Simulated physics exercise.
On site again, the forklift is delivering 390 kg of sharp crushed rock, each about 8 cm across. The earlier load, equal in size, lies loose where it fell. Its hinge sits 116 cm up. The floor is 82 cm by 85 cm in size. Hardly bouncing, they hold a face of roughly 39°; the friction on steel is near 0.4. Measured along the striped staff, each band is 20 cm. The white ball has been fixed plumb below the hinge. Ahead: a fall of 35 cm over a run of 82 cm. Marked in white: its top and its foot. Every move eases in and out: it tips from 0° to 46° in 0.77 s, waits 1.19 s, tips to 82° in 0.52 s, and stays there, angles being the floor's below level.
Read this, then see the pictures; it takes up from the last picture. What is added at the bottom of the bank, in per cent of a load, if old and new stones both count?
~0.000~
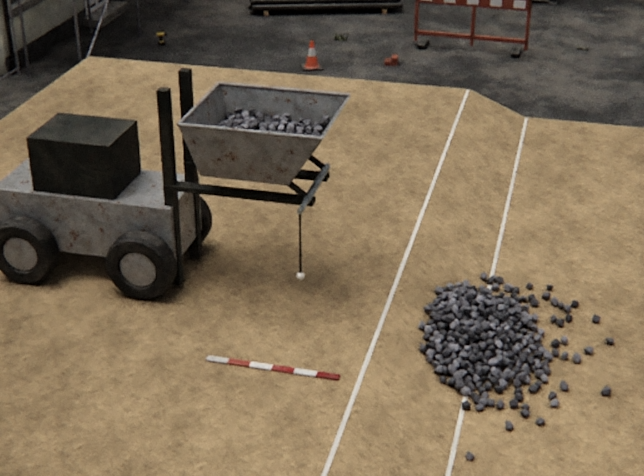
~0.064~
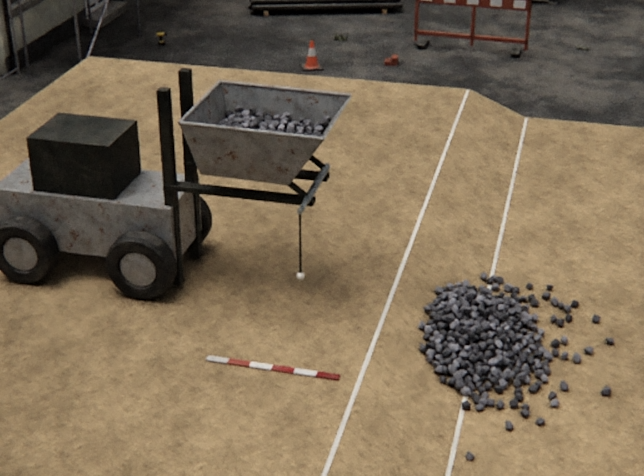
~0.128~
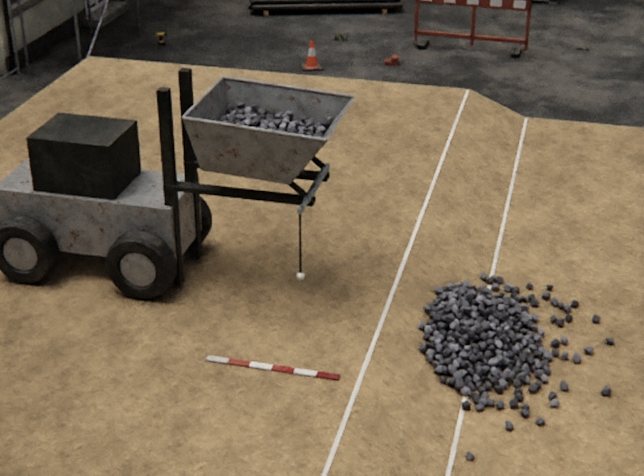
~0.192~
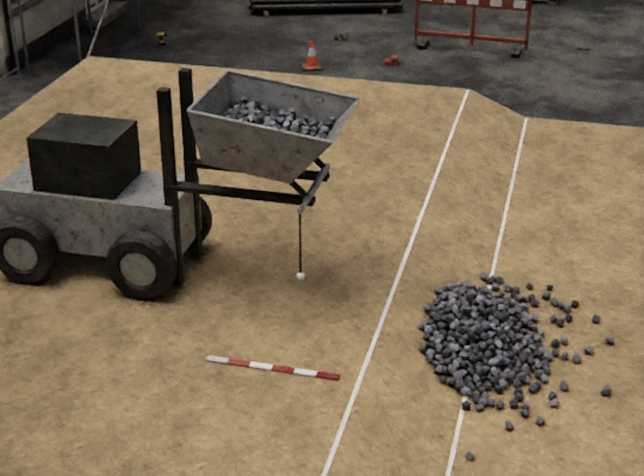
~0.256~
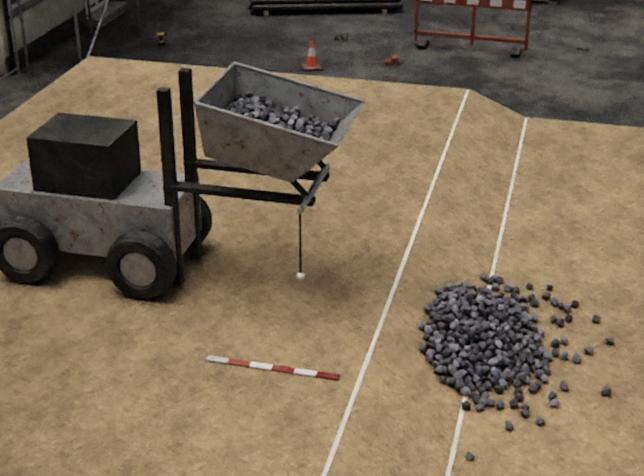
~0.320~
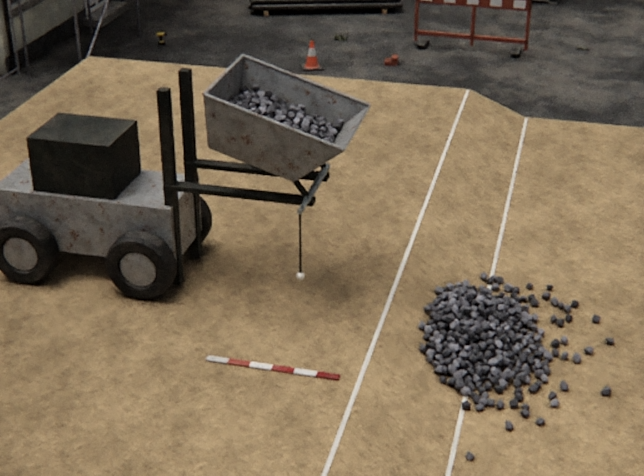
I would say 38 in every hundred.
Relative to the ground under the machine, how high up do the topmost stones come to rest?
It sits around 20 centimetres higher than that ground.
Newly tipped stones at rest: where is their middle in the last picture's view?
I'd point to about (455, 317).
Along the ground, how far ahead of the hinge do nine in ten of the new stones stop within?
Roughly 200 cm ahead of it.
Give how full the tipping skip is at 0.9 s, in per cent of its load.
About 100 per cent is held.
After 0.6 s the floor is at 39°; in per cent of one load, 100 in the tipping skip, 43 on the top or the slope, 57 at the foot of the bank; the foremost stones are at (609, 355).
After 0.9 s the floor is at 46°; in per cent of one load, 100 in the tipping skip, 43 on the top or the slope, 57 at the foot of the bank; the foremost stones are at (609, 355).
After 2.9 s the floor is at 82°; in per cent of one load, 46 in the tipping skip, 97 on the top or the slope, 57 at the foot of the bank; the foremost stones are at (609, 355).
After 5.6 s the floor is at 82°; in per cent of one load, 0 in the tipping skip, 105 on the top or the slope, 95 at the foot of the bank; the foremost stones are at (637, 385). Net gain at the foot of the bank, 38.
